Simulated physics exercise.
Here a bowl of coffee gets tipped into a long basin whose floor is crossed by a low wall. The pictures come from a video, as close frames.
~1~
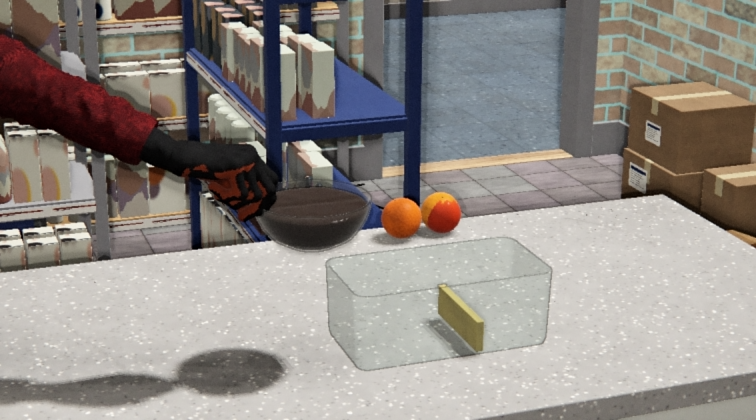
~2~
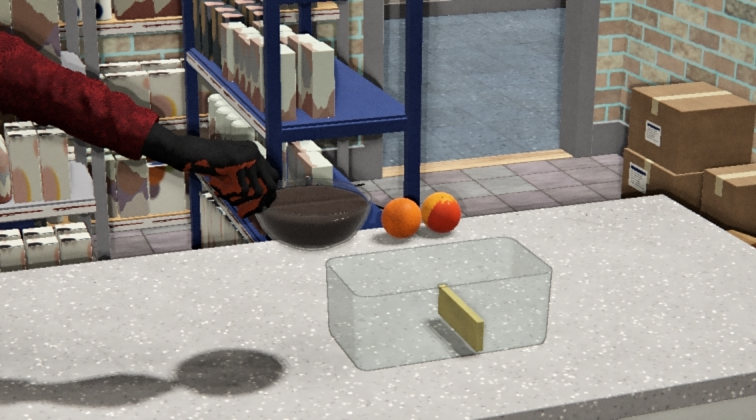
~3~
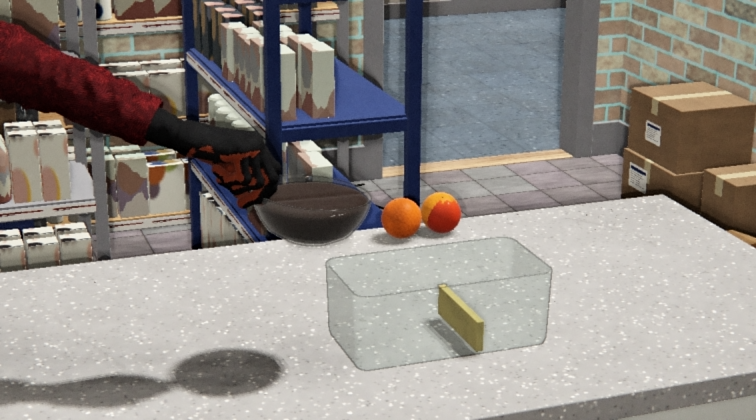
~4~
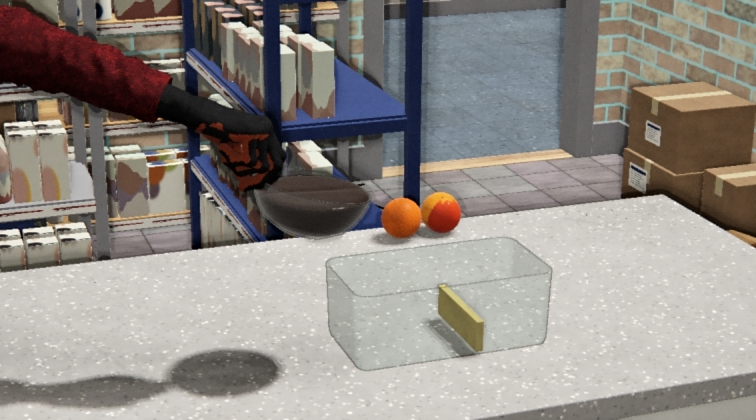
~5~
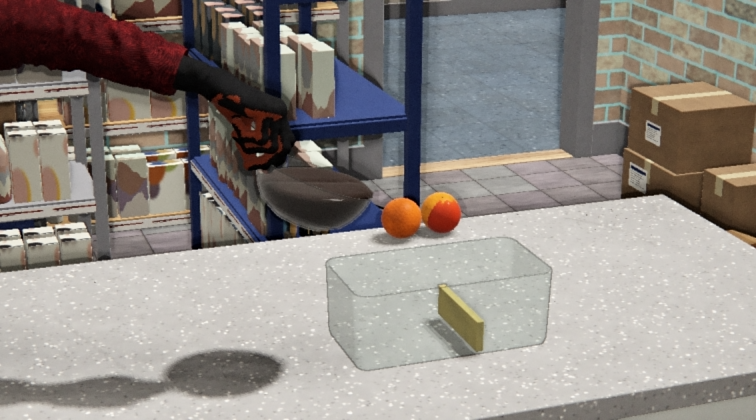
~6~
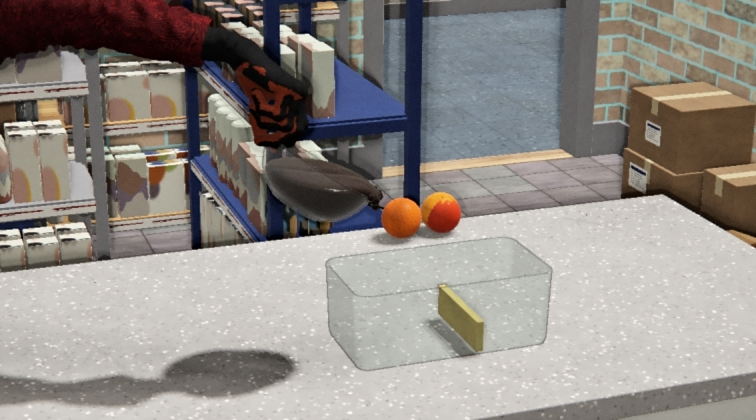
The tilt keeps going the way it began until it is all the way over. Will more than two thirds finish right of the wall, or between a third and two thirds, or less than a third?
Right of the wall there will be less than a third.
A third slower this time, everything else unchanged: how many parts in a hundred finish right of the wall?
Around 15 percent ends up there.
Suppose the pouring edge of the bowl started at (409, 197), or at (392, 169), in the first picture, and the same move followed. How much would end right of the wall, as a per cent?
65 and 55 per cent.
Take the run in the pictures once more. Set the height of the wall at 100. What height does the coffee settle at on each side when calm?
Left 50 %, right 20 %.
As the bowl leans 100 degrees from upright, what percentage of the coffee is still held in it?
10 %.
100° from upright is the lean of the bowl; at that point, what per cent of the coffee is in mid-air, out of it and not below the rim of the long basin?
Share in flight: Approx. 65 %.
A moment on, the bowl is tipped right over and 10 per cent is still to pour, 25 is left of the wall and 0 right of it.
Next, the bowl is tipped right over and 0 per cent is still to pour, 77 is left of the wall and 21 right of it.
Then the bowl is tipped right over and 0 per cent is still to pour, 74 is left of the wall and 15 right of it.
Later the bowl is tipped right over and 0 per cent is still to pour, 74 is left of the wall and 16 right of it.
Finally, 74 per cent lies left of the wall, 16 right of it and 10 outside.
